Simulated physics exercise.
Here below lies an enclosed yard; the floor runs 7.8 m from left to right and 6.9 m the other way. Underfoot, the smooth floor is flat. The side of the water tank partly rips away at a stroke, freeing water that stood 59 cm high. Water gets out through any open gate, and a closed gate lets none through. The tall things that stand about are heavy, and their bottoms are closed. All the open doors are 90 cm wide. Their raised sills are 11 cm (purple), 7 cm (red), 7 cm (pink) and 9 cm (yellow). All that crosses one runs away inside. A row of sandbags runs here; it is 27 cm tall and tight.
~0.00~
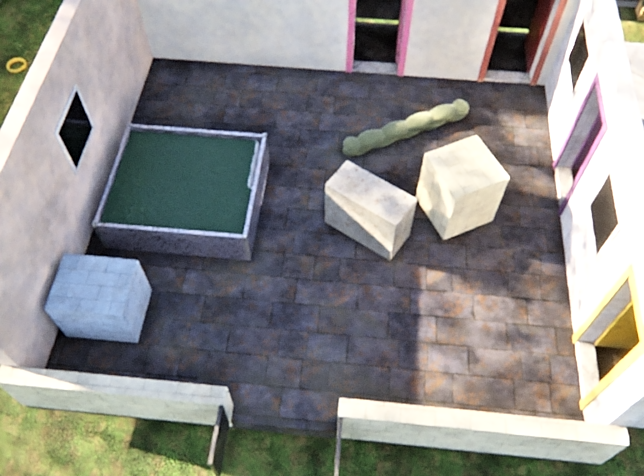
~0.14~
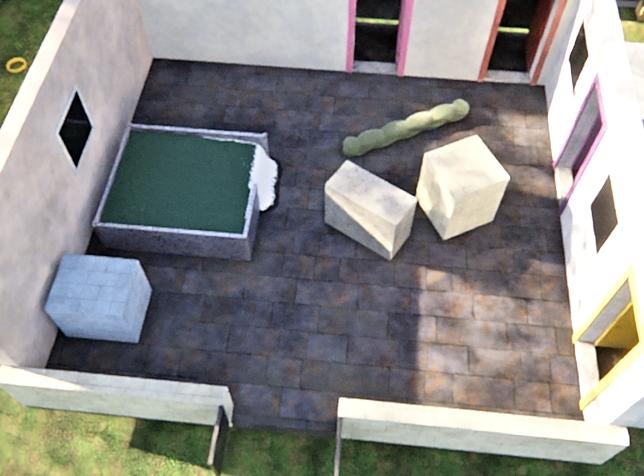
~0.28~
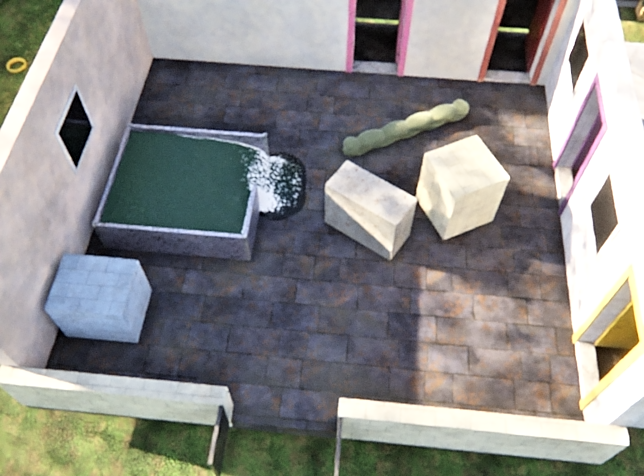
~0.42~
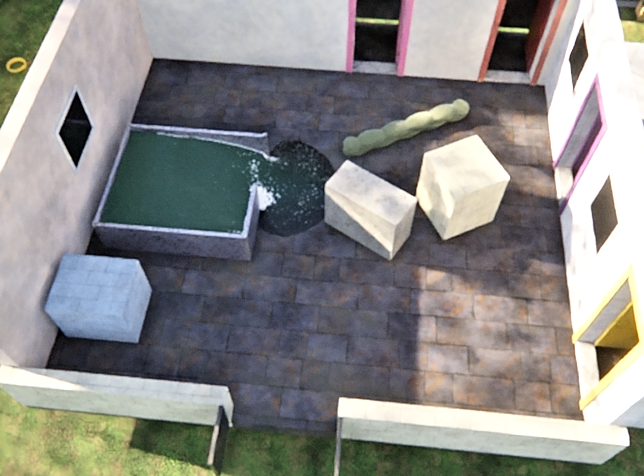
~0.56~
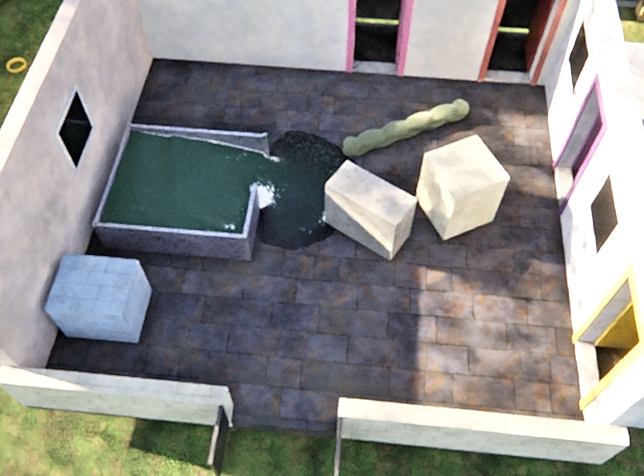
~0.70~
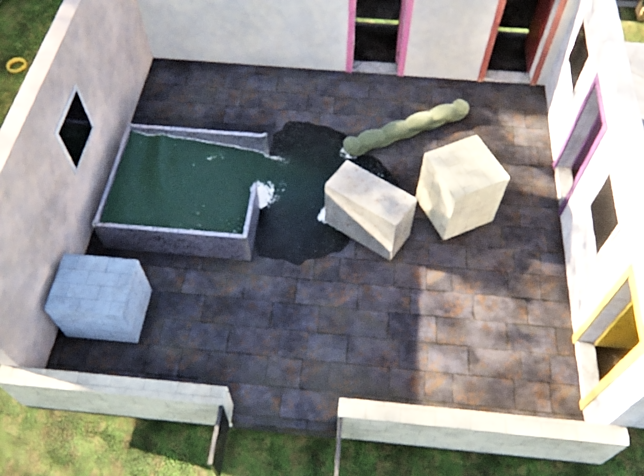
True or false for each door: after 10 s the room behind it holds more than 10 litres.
Purple door: False; red door: True; pink door: True; yellow door: False.
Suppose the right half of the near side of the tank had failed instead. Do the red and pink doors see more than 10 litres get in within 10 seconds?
Red stays inside, pink stays inside, judged against that limit.
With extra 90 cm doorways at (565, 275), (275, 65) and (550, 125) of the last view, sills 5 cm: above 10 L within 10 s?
Less, less, more.
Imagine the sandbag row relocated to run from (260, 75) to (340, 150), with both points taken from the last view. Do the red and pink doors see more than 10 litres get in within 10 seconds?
Against that limit: Red over, pink not over.
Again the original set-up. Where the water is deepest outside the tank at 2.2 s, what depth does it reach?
Max depth: About 32 centimetres.
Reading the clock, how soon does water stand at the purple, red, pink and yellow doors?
Arrival times: Purple 2.2 seconds, red 2.6 seconds, pink 1.8 seconds, yellow 5.5 seconds.
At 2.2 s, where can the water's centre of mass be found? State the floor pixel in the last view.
(259, 190).
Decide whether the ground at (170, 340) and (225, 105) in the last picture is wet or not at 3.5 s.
In turn: Still dry, dry.
After 1.4 s water covers 15 % of the floor and is deepest (34 cm) near (335, 206); purple door not reached, red door not reached, pink door not reached, yellow door not reached.
After 2.2 s water covers 35 % of the floor and is deepest (32 cm) near (325, 205); purple door 4 cm at the sill, 0 L in, red door not reached, pink door 12 cm at the sill, 4 L in, yellow door not reached.
After 3.5 s water covers 50 % of the floor and is deepest (34 cm) near (545, 100); purple door 8 cm at the sill, 0 L in, red door 15 cm at the sill, 5 L in, pink door 12 cm at the sill, 44 L in, yellow door not reached.
After 6.0 s water covers 60 % of the floor and is deepest (16 cm) near (540, 142); purple door 11 cm at the sill, 1 L in, red door 13 cm at the sill, 94 L in, pink door 11 cm at the sill, 66 L in, yellow door 3 cm at the sill, 0 L in.
After 10.0 s water covers 80 % of the floor and is deepest (12 cm) near (153, 59); purple door 8 cm at the sill, 2 L in, red door 8 cm at the sill, 147 L in, pink door 6 cm at the sill, 83 L in, yellow door 8 cm at the sill, 0 L in.
